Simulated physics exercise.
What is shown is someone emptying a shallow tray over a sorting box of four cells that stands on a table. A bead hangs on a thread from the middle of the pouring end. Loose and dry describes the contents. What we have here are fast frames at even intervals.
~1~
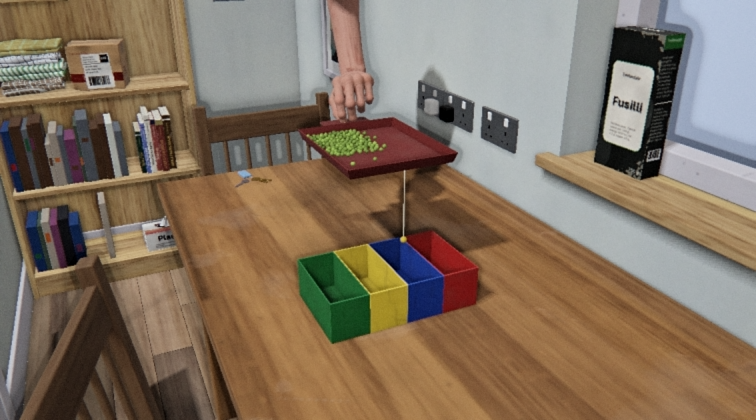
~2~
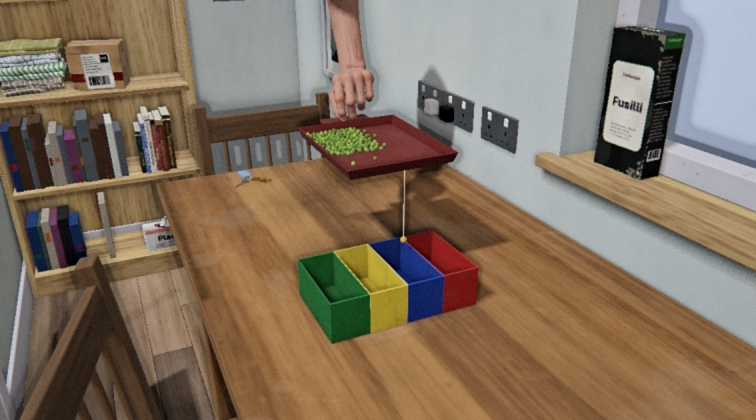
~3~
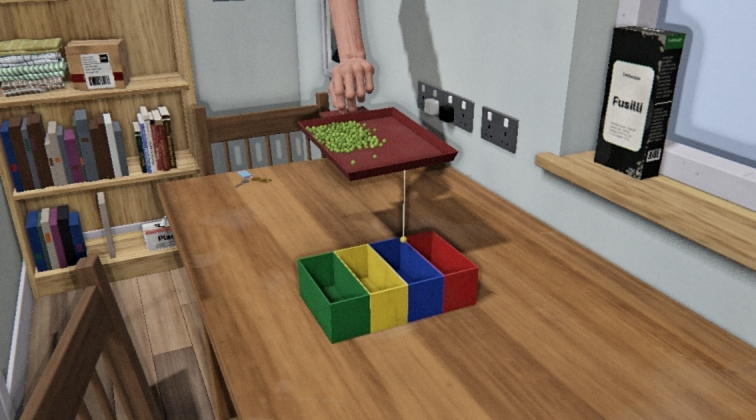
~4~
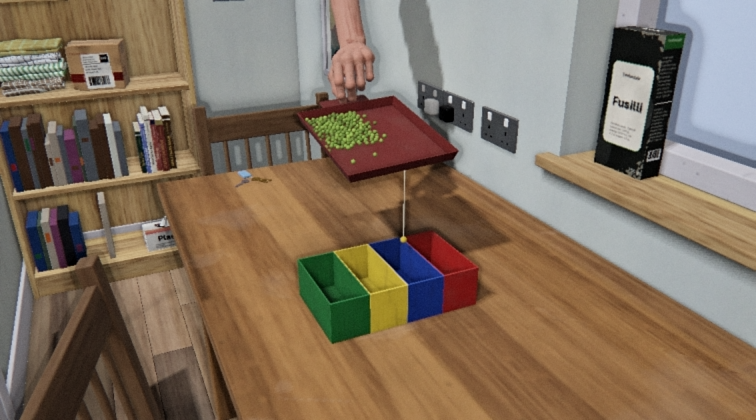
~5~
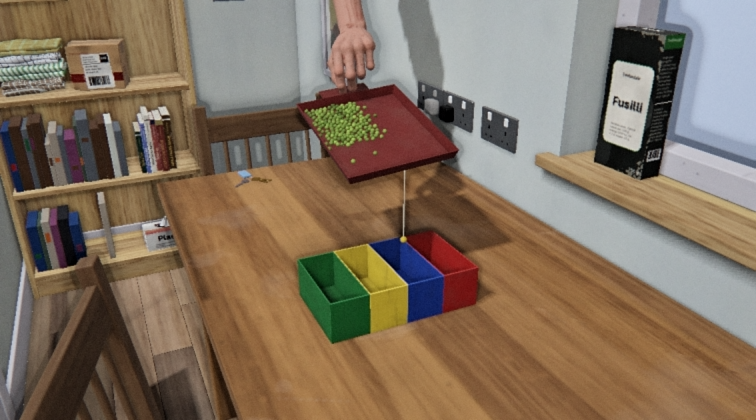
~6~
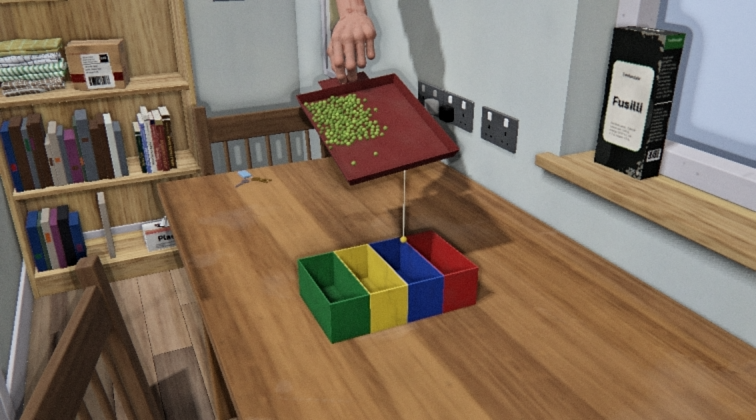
A dark red tray of green peas, with a hand at its back edge, tilted steadily toward its front left corner above a green, yellow, blue and red box on a wooden table.
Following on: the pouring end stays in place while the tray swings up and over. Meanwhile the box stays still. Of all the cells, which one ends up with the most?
The yellow one ends up with the most.
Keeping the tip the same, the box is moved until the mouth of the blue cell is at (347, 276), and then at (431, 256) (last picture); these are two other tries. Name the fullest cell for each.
Blue, then green.
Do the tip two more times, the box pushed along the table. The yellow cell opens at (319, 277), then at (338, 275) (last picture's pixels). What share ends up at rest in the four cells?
Close to 100 in a hundred, followed by close to 100 in a hundred.
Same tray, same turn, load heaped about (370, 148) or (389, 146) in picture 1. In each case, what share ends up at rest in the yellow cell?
It would be about 80 per cent for the first and about 70 per cent for the second.
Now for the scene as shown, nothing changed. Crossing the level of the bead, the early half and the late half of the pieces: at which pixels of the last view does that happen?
The leading part at (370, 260), the rest of it at (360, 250).
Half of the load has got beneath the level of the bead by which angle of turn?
My estimate is some 75 degrees.
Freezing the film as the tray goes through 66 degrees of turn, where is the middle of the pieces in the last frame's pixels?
Look about (364, 195) in the last picture.
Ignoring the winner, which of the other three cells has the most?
After the leader, it is the green one.
Soon after the last picture, tray tipped steeply; about half on the tray; a small part in the yellow cell; a stray few in the green cell; a stray few in the blue cell; about a third falling or outside the box.
A little later, tray tipped past a quarter turn; a stray few on the tray; about two thirds in the yellow cell; about a quarter in the green cell; a small part in the blue cell; a small part falling or outside the box.
Later still, tray tipped past a quarter turn; most in the yellow cell; about a quarter in the green cell; a small part in the blue cell; a stray few falling or outside the box.
At rest, tray tipped past a quarter turn; most in the yellow cell; about a quarter in the green cell; a small part in the blue cell; none in the red cell; a stray few outside the box.
